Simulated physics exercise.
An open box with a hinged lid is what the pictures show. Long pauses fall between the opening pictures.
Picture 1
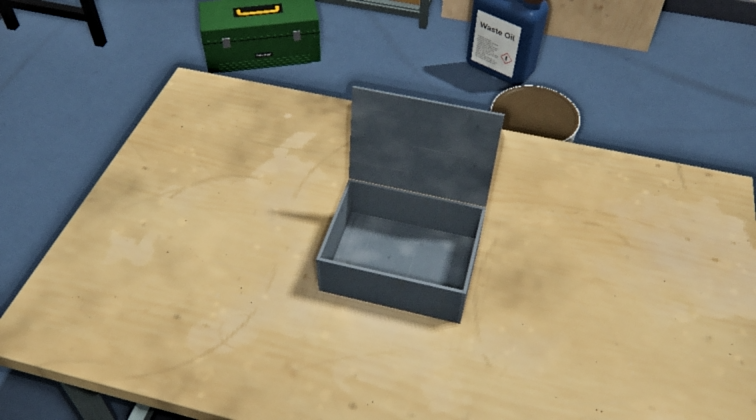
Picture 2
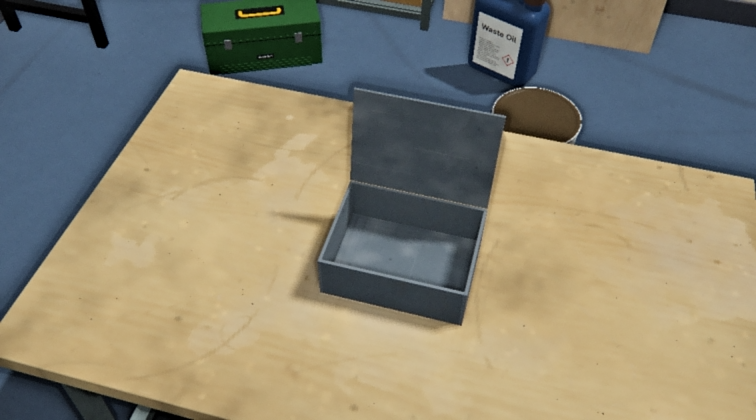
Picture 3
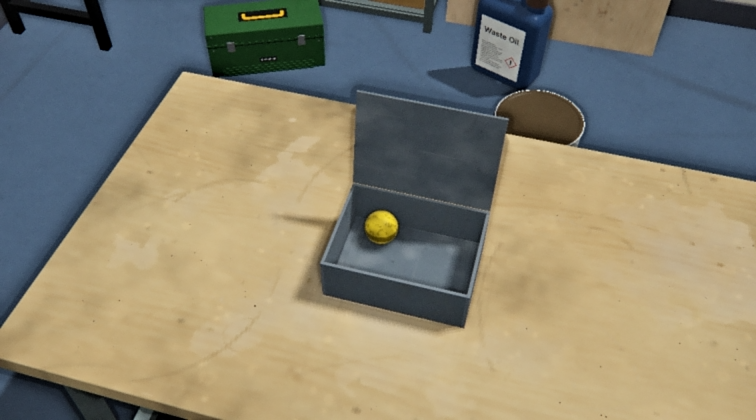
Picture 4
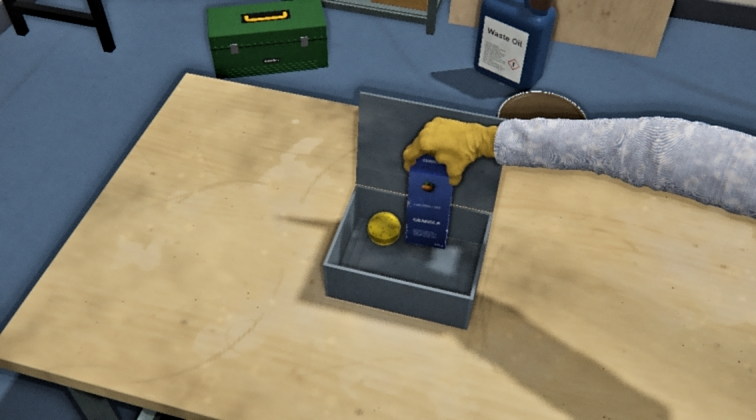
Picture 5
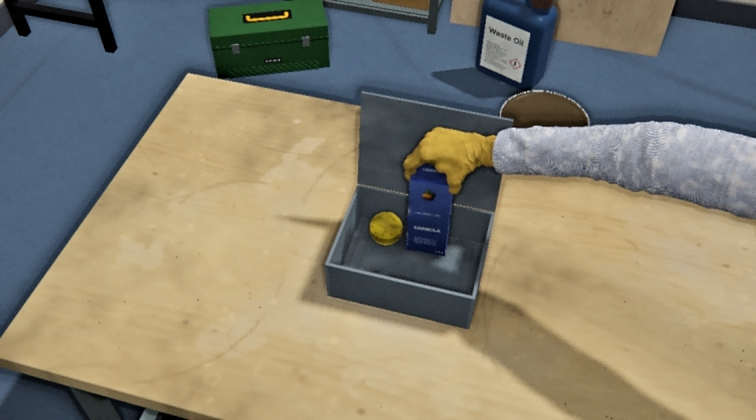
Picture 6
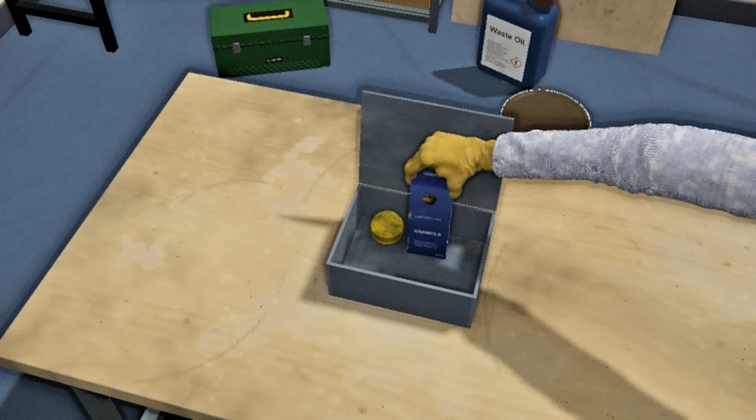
On a wooden workbench in a workshop, a gray box with its hinged lid raised stands open and empty. A yellow ball then appears inside, toward the left. Next, a yellow-gloved hand reaches in from the right and lowers a blue packet slightly into the box beside it, still gripping the top.
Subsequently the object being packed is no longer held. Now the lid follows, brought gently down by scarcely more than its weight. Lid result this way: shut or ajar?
Ajar.
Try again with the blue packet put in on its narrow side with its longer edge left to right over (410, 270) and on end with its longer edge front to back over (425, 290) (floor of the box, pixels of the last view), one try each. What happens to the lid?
First time round it drops into place, and second time round it won't go down.
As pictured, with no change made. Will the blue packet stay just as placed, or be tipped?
It ends up leaning.
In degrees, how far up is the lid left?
Angle: About 16°.
Then, 1.70 s past the last view, lid 59° above the rim; blue packet rocked 14° from its first pose near (429, 224).
Then, 2.10 s past the last view, lid 22° above the rim; blue packet rocked 57° from its first pose near (432, 259).
Finally, lid 15° above the rim; down or leaning hard in the box, blue packet; yellow ball still in place. Final places as the last picture's camera would see them, blue packet near (434, 255).
